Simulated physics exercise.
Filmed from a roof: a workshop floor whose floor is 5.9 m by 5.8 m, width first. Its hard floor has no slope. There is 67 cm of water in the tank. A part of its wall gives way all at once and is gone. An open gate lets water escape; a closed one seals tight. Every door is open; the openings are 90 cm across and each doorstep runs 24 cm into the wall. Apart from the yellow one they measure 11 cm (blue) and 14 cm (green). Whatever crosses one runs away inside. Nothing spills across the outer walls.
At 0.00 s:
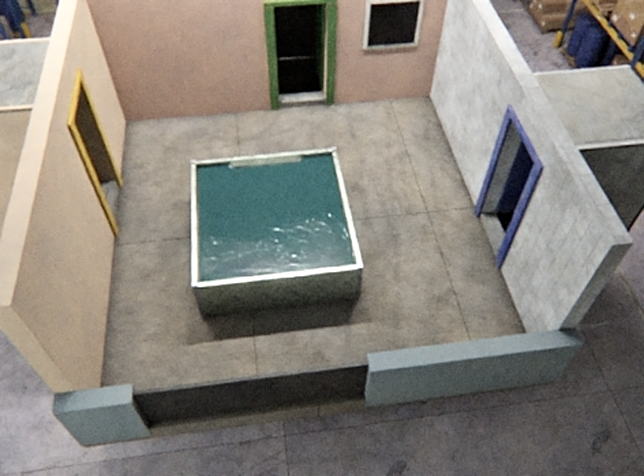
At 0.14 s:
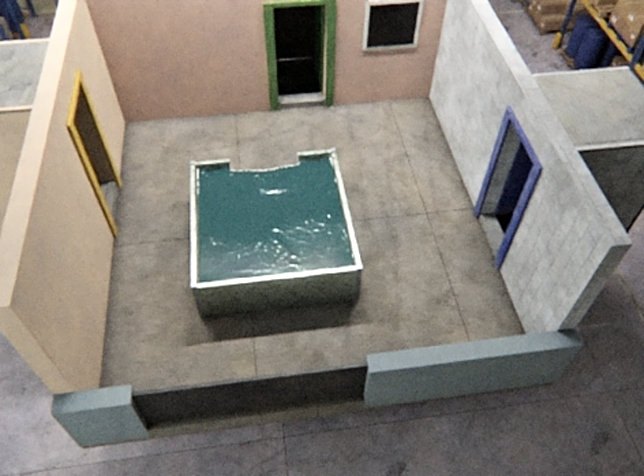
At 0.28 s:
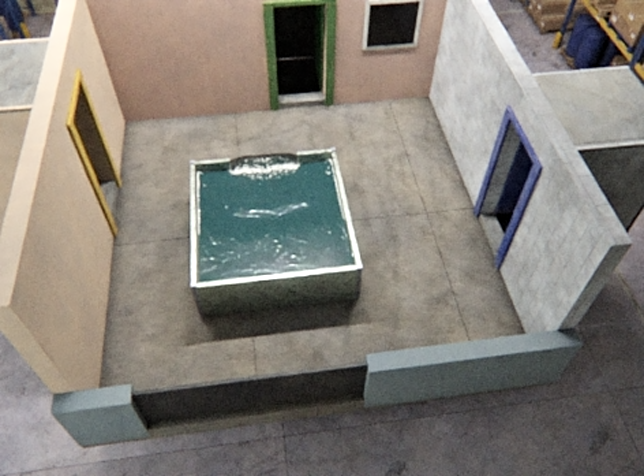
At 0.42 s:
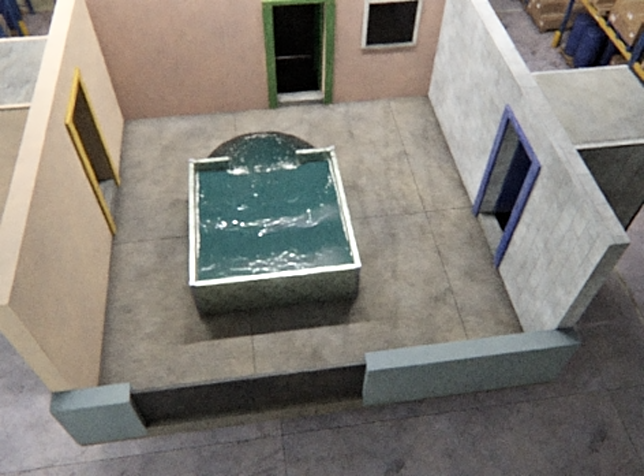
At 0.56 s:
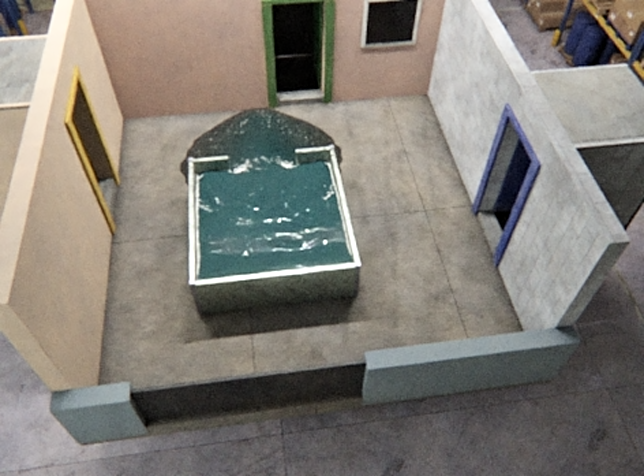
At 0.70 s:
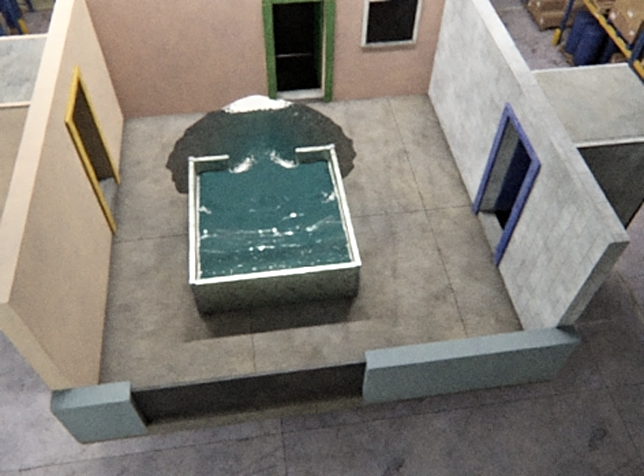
The footage shows a square tank of still green water in a roofless room with coloured doorways; part of its far wall disappears, and water pours through the gap, spreading across the floor in a widening, rounded dark sheet.
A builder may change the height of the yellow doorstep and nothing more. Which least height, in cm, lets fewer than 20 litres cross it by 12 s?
Some 5 cm above the ground.
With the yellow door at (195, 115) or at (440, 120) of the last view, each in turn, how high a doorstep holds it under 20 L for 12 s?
About 23 and 19 cm.
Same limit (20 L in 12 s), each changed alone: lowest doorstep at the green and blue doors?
Roughly 28 cm at green and 9.0 cm at blue.
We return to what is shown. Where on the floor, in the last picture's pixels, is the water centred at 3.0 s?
Near (261, 189).
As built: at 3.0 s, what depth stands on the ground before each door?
Depths in cm: Yellow 8, blue 0, green 25.
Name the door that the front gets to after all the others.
The blue one.
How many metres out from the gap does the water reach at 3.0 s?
About 3.8 m.
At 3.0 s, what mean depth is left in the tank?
Some 35 cm.
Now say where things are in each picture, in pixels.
In the first frame, still water, 67 cm deep, in the tank at (271, 214); the yellow door at (100, 164) is dry.
In the second frame, the front is at a hidden place, 0.3 m from the gap on the far side; 0.3 m2 of floor is wet, 67 cm left at the back.
In the third frame, water pours out on the far side and has run 0.8 m, to a hidden place; about 11 cm deep outside, 67 cm at the back.
In the fourth frame, water pours out on the far side and has run 1.4 m, to (252, 136); about 8 cm deep outside, 67 cm at the back.
In the fifth frame, the front is at (249, 112), 2.0 m from the gap on the far side; 3.7 m2 of floor is wet, 66 cm left at the back.
In the sixth frame, water pours out on the far side and has run 2.1 m, to (296, 105); about 5 cm deep outside, 62 cm at the back; 1.4 m in a straight line remain to the yellow door at (97, 161).
After 1.4 s water covers 25 % of the floor, deepest (41 cm) near (267, 183); it has not reached the yellow door.
After 3.0 s water covers 45 % of the floor, deepest (34 cm) near (124, 120); 8 cm at the yellow door, 0 litres in over its 21 cm doorstep.
After 12.0 s water covers 100 % of the floor, deepest (14 cm) near (96, 415); 5 cm at the yellow door, 0 litres in over its 21 cm doorstep.
At the yellow door as built, the water arrived by 2.4 s and peaked near 9 cm at 4.0 s.
With a doorstep of 4.5 cm, 28 litres would have come in within the 12 s; with 6 cm, 12 litres. So under 20 litres takes about 5 cm.
